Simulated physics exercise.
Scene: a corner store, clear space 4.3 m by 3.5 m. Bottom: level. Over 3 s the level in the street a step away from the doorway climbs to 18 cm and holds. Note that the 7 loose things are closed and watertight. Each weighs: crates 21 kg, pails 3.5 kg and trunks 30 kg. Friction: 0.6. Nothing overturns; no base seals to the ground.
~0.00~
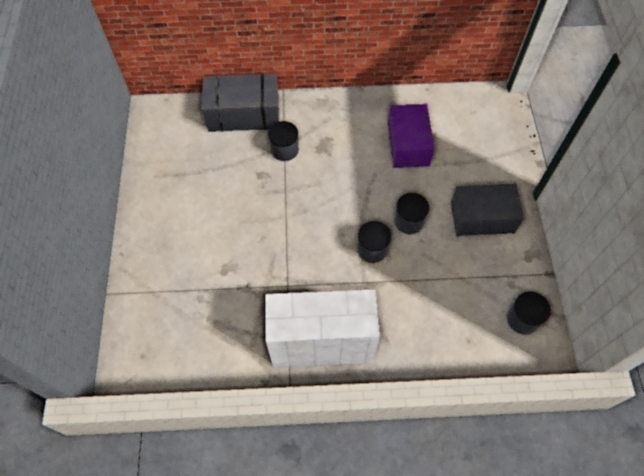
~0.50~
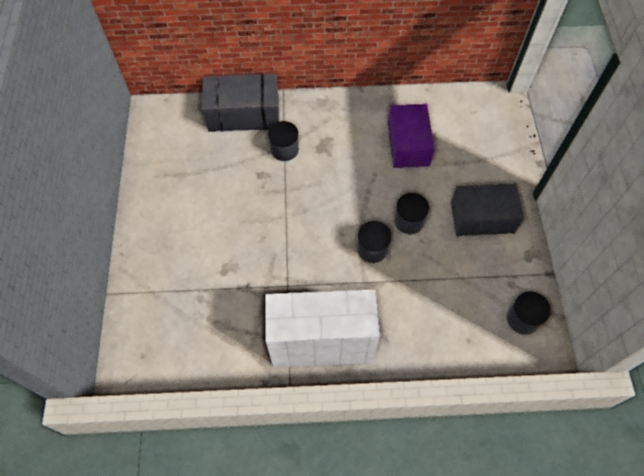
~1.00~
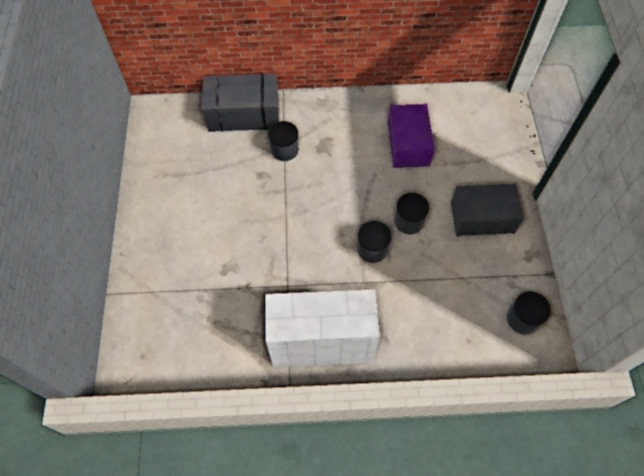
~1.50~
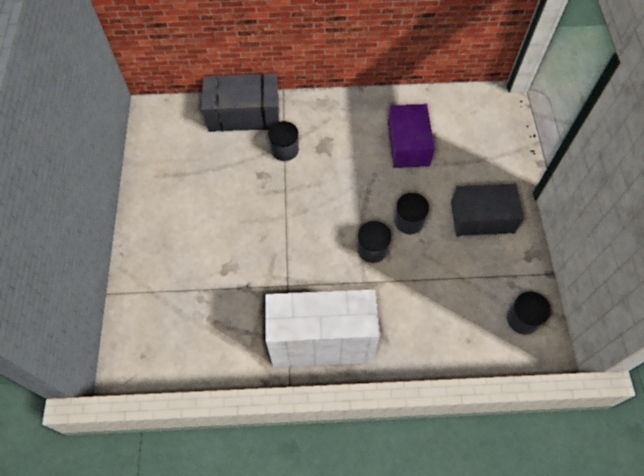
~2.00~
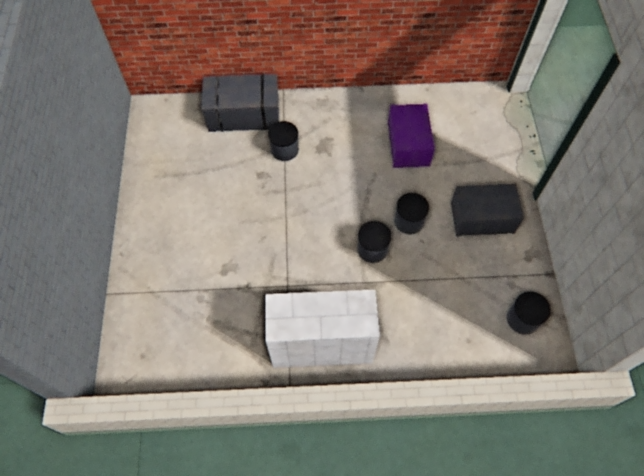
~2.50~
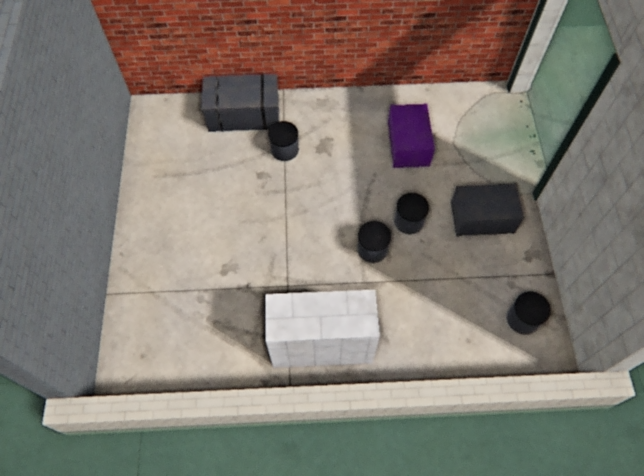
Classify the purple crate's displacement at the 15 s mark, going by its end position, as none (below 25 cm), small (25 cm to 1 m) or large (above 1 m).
Large.
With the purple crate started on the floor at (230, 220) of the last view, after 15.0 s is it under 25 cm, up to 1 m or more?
What happens is it gets pushed a long way.
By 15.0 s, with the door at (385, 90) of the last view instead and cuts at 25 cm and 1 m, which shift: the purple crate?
In that case the purple crate would have gone a great distance.
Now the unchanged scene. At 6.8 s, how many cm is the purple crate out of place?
Around 120 cm from the start by that time.
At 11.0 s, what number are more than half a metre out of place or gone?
At that time I count 5.
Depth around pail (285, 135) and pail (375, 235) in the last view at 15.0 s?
Depths: Near 12 cm, then near 14 cm.
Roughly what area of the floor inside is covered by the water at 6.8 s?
About 12 m2 is covered.
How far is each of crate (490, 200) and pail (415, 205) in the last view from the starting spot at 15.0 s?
Respectively 20 and 40 centimetres.
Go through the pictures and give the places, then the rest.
The first frame shows the purple crate at (412, 127), on the bottom; water covers 0.0 m2; 0 of 7 have shifted.
The second frame shows the purple crate at (412, 127) rests on the ground; water covers 0.0 m2; 0 of 7 have shifted.
The third frame shows the purple crate at (412, 127), on the bottom; water covers 0.0 m2; 0 of 7 have shifted.
The fourth frame shows the purple crate at (412, 127), on the bottom; water covers 0.0 m2; 0 of 7 have shifted.
The fifth frame shows the purple crate at (412, 127), on the bottom; water covers 0.1 m2; 0 of 7 have shifted.
The sixth frame shows the purple crate at (412, 127), on the bottom; 0.7 m2 under water; 0 of 7 have shifted.
After 3.5 s the purple crate is near (410, 127), 0.0 m from its start, aground; 0 afloat.
After 6.8 s the purple crate is near (292, 147), 1.3 m from its start, aground; 1 afloat.
After 11.0 s the purple crate is near (187, 287), 2.8 m from its start, afloat; 5 afloat.
After 15.0 s the purple crate is near (206, 263), 2.6 m from its start, afloat; 7 afloat.
